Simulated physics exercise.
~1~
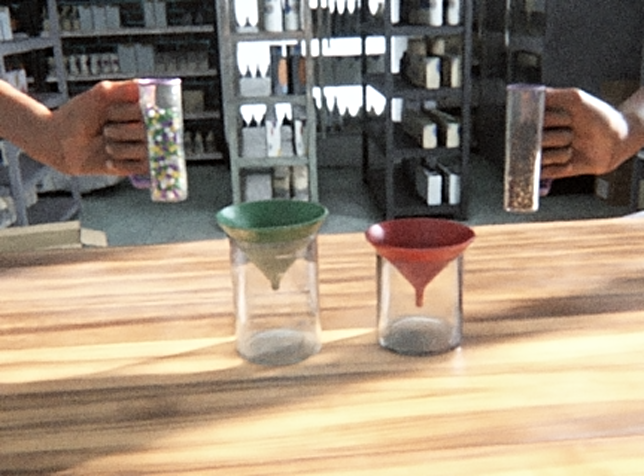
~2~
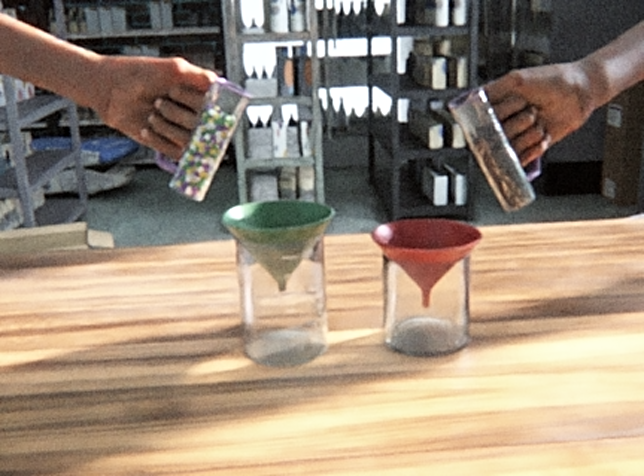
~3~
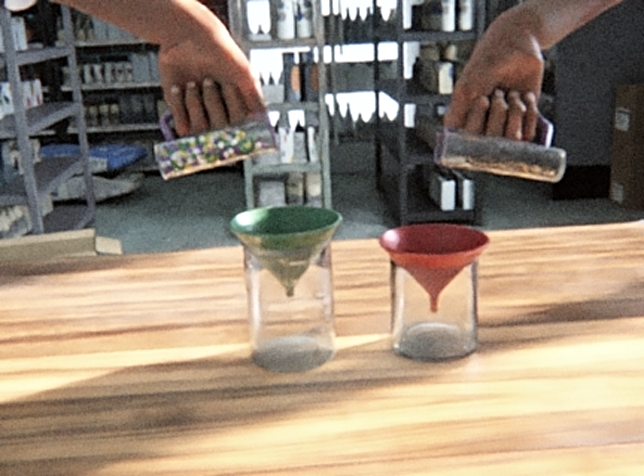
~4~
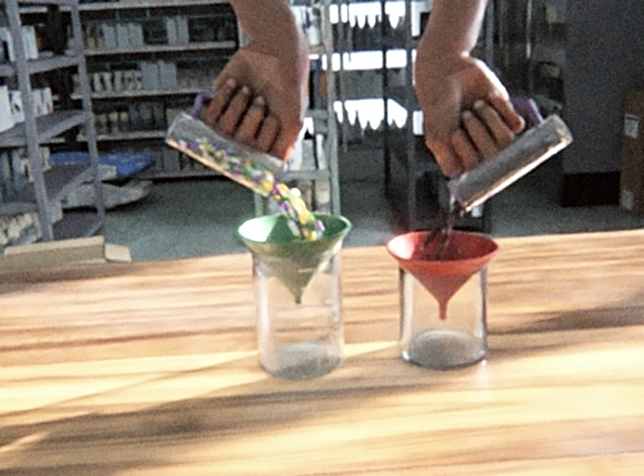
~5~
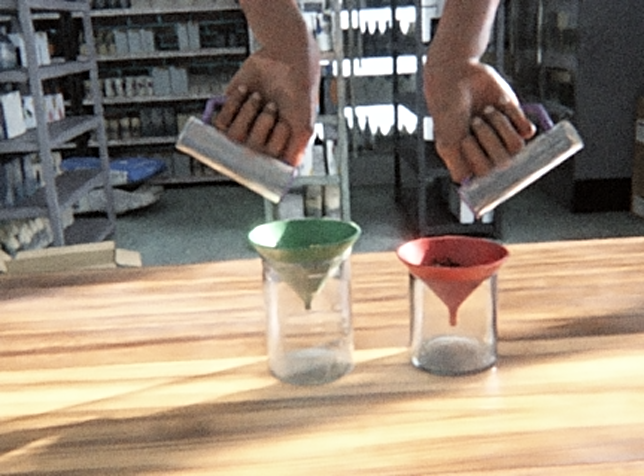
Two hands, one reaching in from each side, hold clear cups above a sunlit wooden table, seen from the front with storage shelves behind. The left cup holds multicoloured pieces and the right one fine brown bits, and below them a green funnel and a red funnel sit in empty clear jars. The hands tilt the cups inward as the view pans slightly left. Once the cups tip past level, the colourful pieces tumble into the green funnel and the brown bits into the red one. Both cups end up emptied, with the loads stuck in the funnels and nothing down in either jar.
